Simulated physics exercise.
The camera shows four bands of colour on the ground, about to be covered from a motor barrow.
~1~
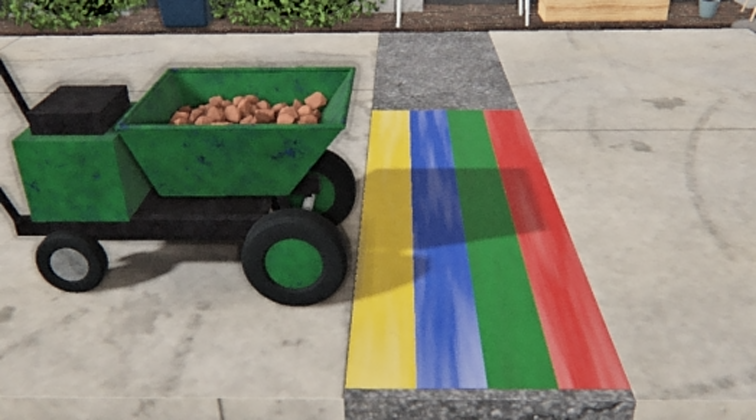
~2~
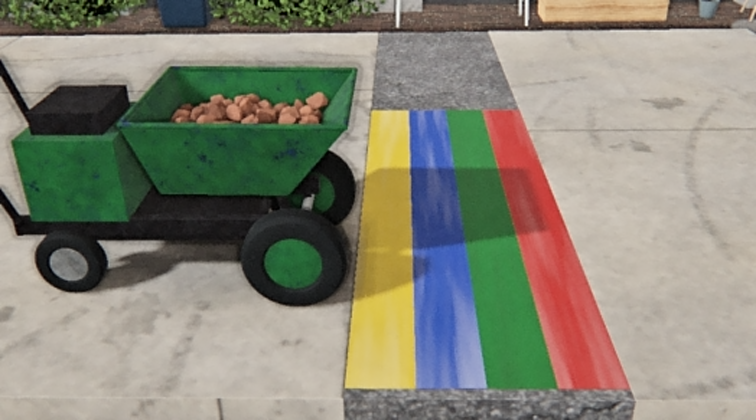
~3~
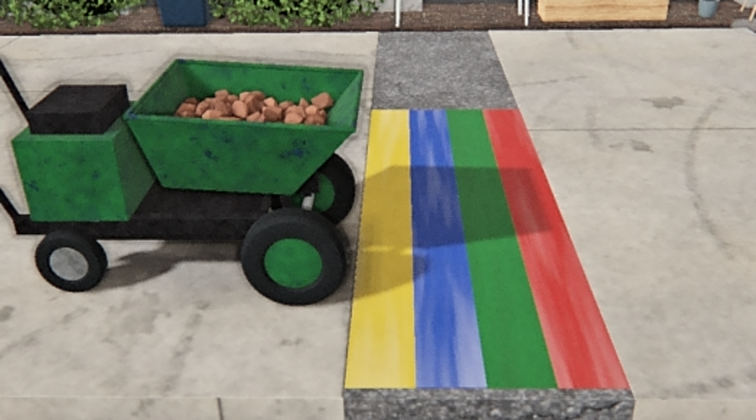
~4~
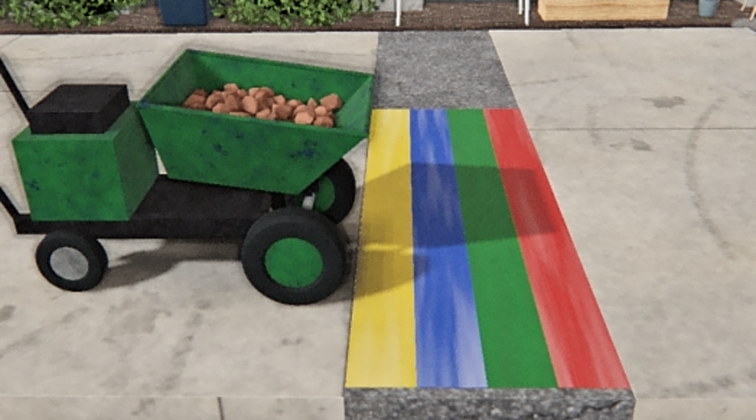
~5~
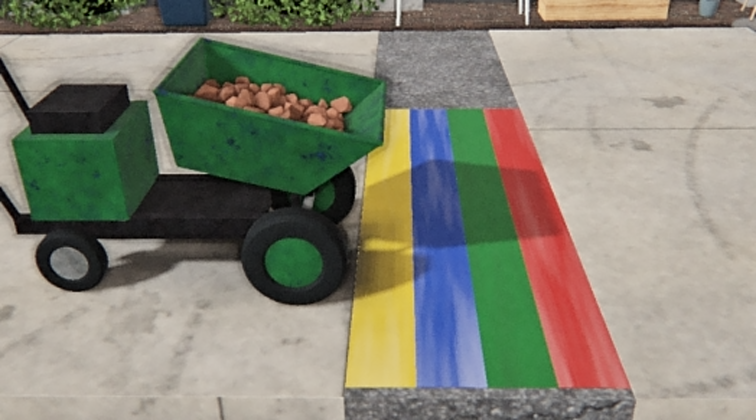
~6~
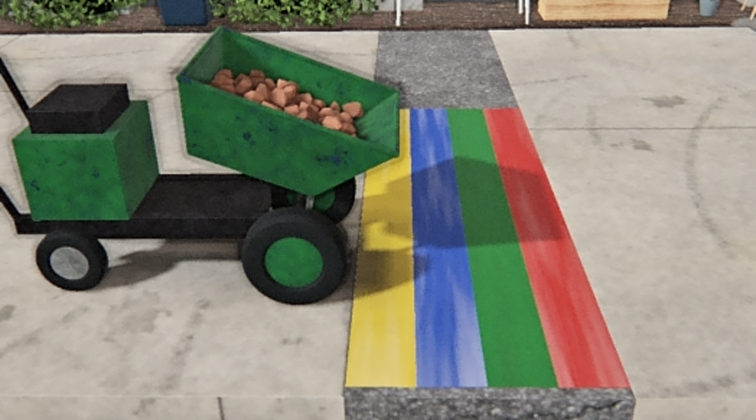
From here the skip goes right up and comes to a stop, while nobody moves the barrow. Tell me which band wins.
I would say the green band.
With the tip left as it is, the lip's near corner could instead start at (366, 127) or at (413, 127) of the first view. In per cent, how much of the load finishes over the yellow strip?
About 0 and 0 per cent.
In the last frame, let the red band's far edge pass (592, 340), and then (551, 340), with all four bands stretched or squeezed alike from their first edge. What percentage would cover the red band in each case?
I get 20 % for the first one and 30 % for the second.
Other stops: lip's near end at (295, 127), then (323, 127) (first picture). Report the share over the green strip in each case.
About 20 per cent, then about 30 per cent.
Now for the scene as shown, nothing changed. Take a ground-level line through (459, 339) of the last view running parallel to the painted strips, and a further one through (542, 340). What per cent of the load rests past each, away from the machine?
Near 60 % and near 20 %, in that order.
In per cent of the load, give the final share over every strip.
In per cent, approximately: Yellow 0, blue 15, green 35, red 15.
Shortly afterwards, skip tipped steeply; the whole lot in the skip.
Next, skip tipped right over; the bulk in the skip; a little over the blue strip; near a quarter over the green strip.
Some moments later, skip tipped right over; near a third in the skip; a little over the blue strip; near a third over the green strip; a little over the red strip; only a few off the paint.
In the end, skip tipped right over; near a third in the skip; none at all over the yellow strip; a little over the blue strip; near a third over the green strip; a little over the red strip; only a few off the paint.
